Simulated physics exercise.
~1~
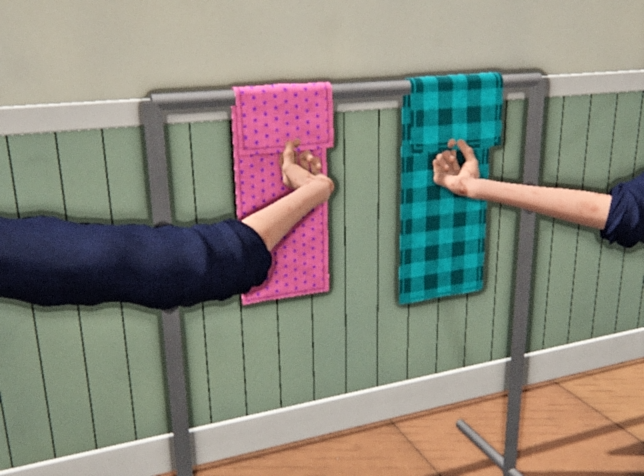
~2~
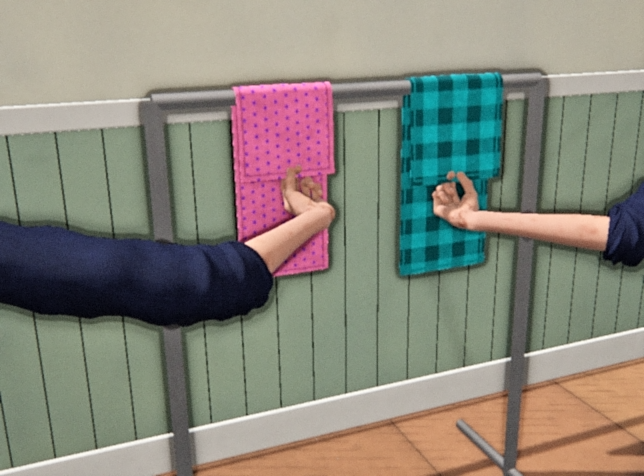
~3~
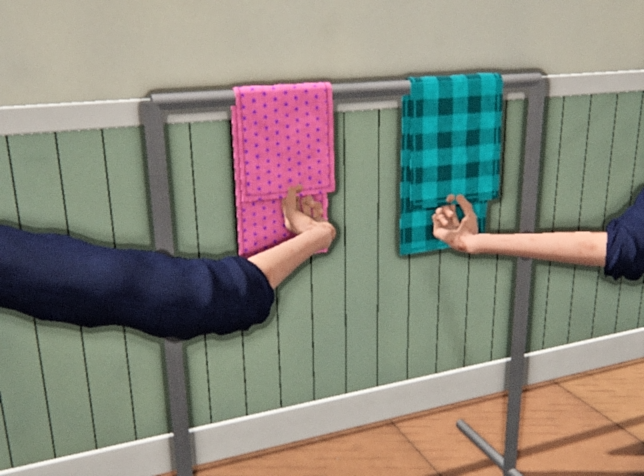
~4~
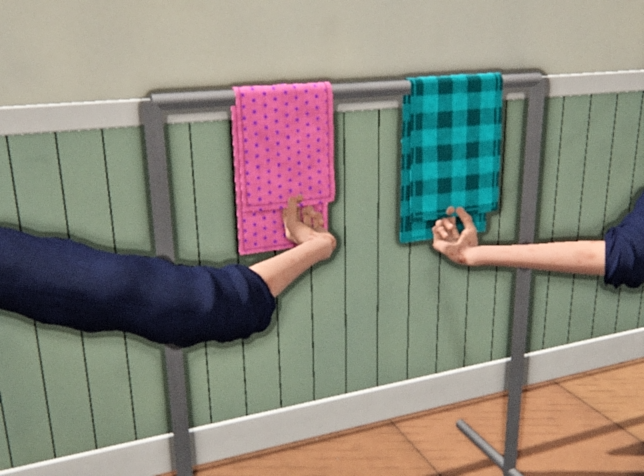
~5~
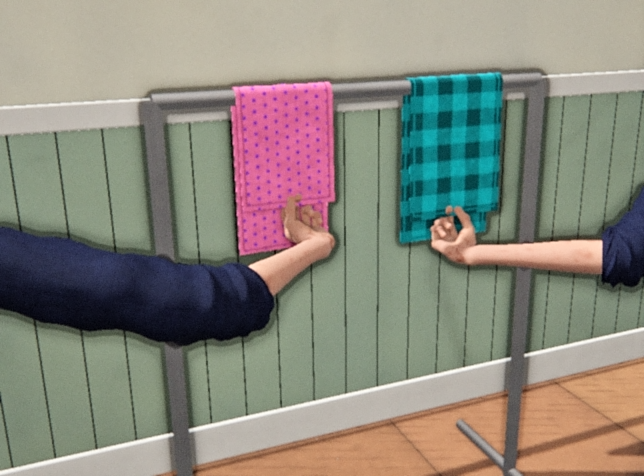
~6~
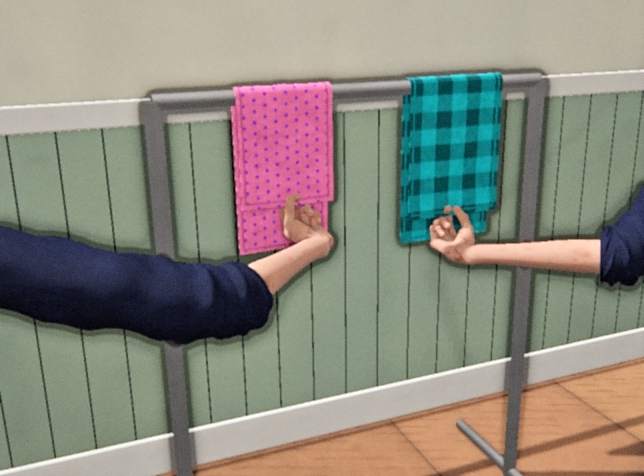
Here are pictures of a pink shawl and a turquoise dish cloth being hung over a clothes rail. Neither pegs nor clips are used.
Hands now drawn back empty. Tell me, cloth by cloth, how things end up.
Outcome: The pink shawl never falls. The turquoise dish cloth never falls.
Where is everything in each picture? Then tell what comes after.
Shawl front hem (311, 143), back hem (308, 288); dish cloth front hem (435, 146), back hem (421, 295), in the first frame.
Shawl front hem (312, 169); dish cloth front hem (434, 178), in the second frame.
Shawl front hem (313, 188); dish cloth front hem (434, 201), in the third frame.
Shawl front hem (313, 198); dish cloth front hem (434, 213), in the fourth frame.
Shawl front hem (312, 198); dish cloth front hem (433, 213), in the fifth frame.
Shawl front hem (311, 196), back hem (306, 239), front over half the back; dish cloth front hem (431, 212), back hem (423, 234), front almost as long as the back, in the sixth frame.
Then, 0.62 s on from there, shawl as it was left; dish cloth as it was left.
In the end, shawl as it was left; dish cloth as it was left. The pink shawl keeps its place and the turquoise dish cloth stays on.
